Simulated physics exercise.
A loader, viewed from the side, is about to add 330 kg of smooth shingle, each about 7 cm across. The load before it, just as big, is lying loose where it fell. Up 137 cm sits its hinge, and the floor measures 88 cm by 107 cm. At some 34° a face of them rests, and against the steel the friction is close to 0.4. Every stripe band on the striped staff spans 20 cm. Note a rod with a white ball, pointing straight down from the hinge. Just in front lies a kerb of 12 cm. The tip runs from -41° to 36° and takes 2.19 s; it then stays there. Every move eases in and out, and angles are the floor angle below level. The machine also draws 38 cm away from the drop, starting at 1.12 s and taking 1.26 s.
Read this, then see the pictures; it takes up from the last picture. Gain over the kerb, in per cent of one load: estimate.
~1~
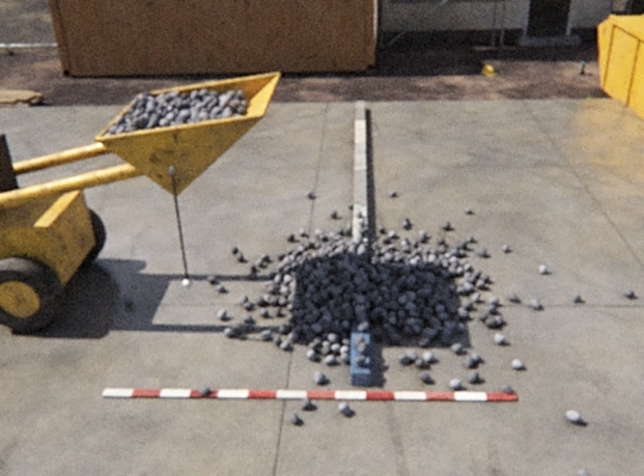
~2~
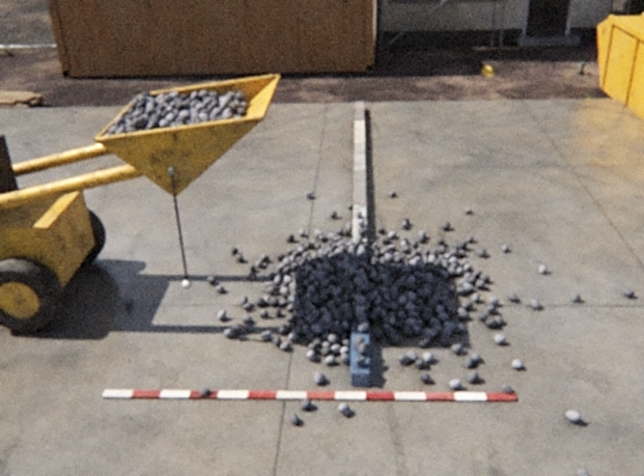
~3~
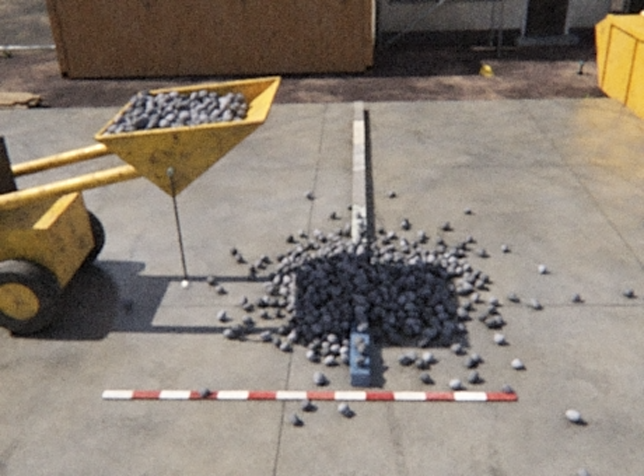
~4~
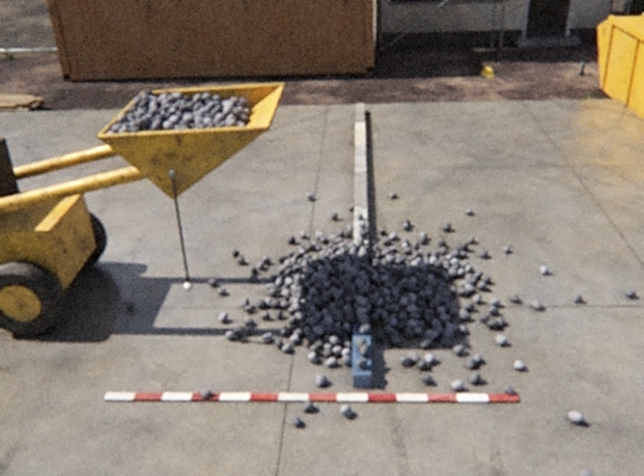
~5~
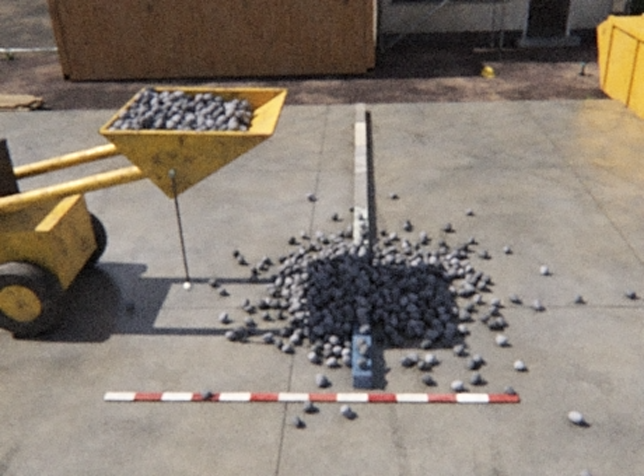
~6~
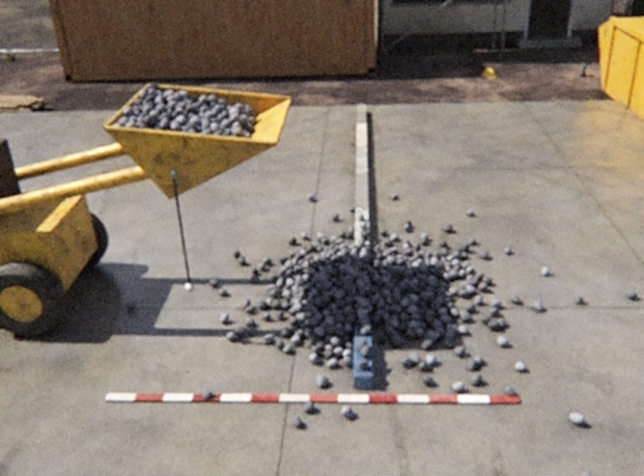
Approx. 0 %.
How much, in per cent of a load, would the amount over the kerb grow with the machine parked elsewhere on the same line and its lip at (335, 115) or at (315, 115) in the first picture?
The first would add around 30 per cent, the second around 10 per cent.
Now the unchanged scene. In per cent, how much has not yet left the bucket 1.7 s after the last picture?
15 % still inside.
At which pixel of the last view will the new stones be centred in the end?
(281, 288).
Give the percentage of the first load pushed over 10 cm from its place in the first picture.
About 5 per cent.
Then, 1.0 s after the last picture the floor is at 24°; in per cent of one load, 90 in the bucket, 70 on this side of the kerb, 41 over the kerb; the foremost stones are at (558, 317).
Then, 1.7 s after the last picture the floor is at 36°; in per cent of one load, 14 in the bucket, 146 on this side of the kerb, 41 over the kerb; the foremost stones are at (558, 317).
Then, 2.2 s after the last picture the floor is at 36°; in per cent of one load, 0 in the bucket, 159 on this side of the kerb, 41 over the kerb; the foremost stones are at (558, 317).
Then, 4.8 s after the last picture the floor is at 36°; in per cent of one load, 0 in the bucket, 159 on this side of the kerb, 41 over the kerb; the foremost stones are at (558, 317). Net gain over the kerb, 0.
